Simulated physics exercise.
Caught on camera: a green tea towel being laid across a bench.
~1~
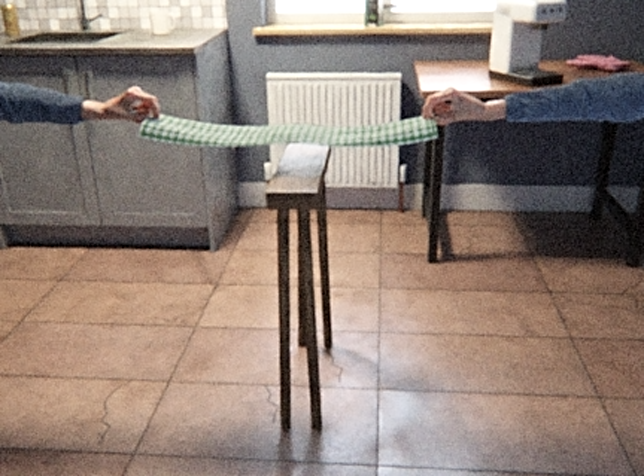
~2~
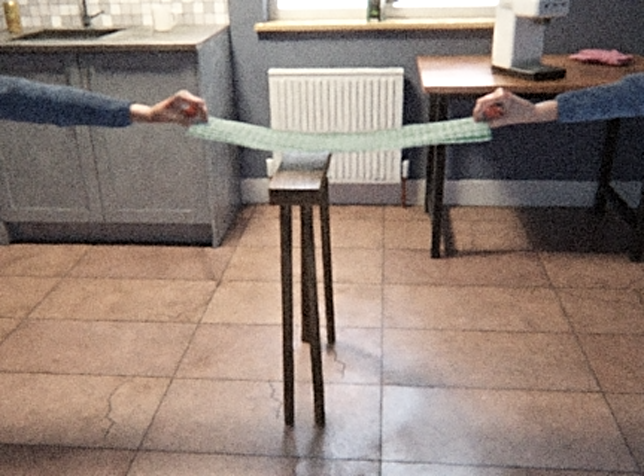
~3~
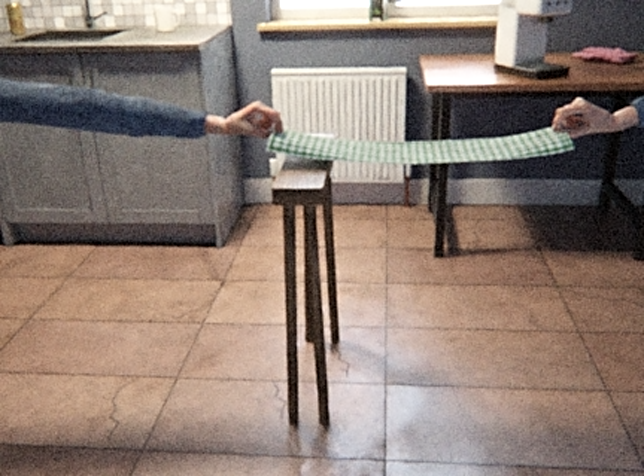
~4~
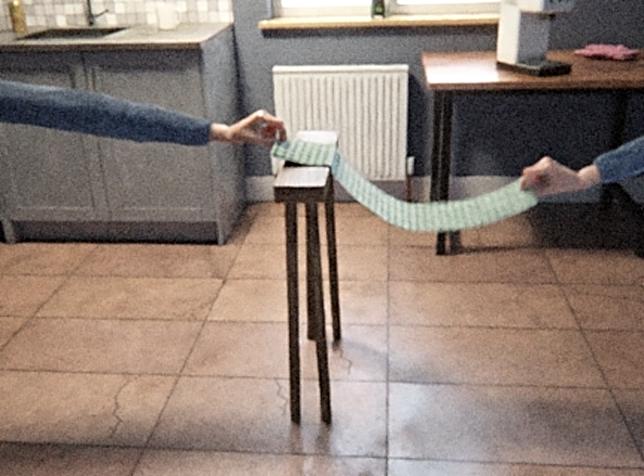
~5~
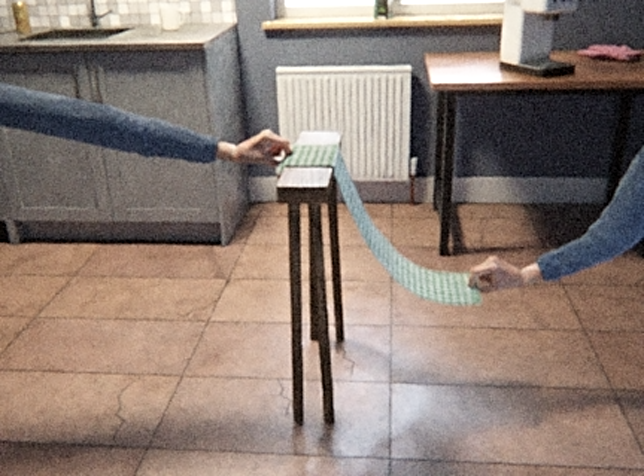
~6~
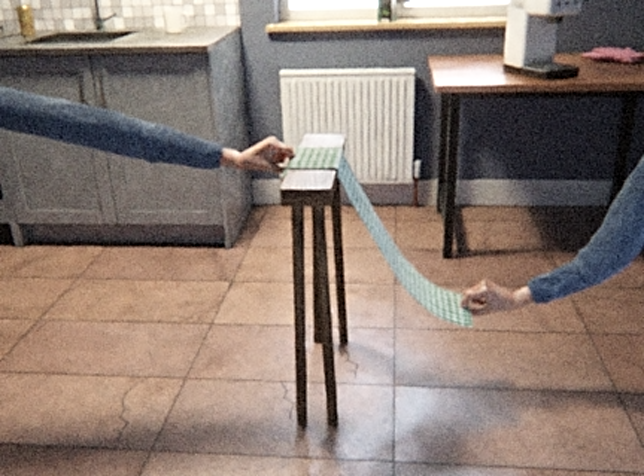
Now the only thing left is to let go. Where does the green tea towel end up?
Oh, it's going to come down to the right.
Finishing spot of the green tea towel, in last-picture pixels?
Once everything settles, look close to (385, 380).
Then, 0.36 s on from there, tea towel clear of the top and falling near (383, 317).
Then, 0.60 s on from there, tea towel in a heap on the floor near (385, 378).
In the end, tea towel in a heap on the floor near (385, 379). The green tea towel runs off to the right.
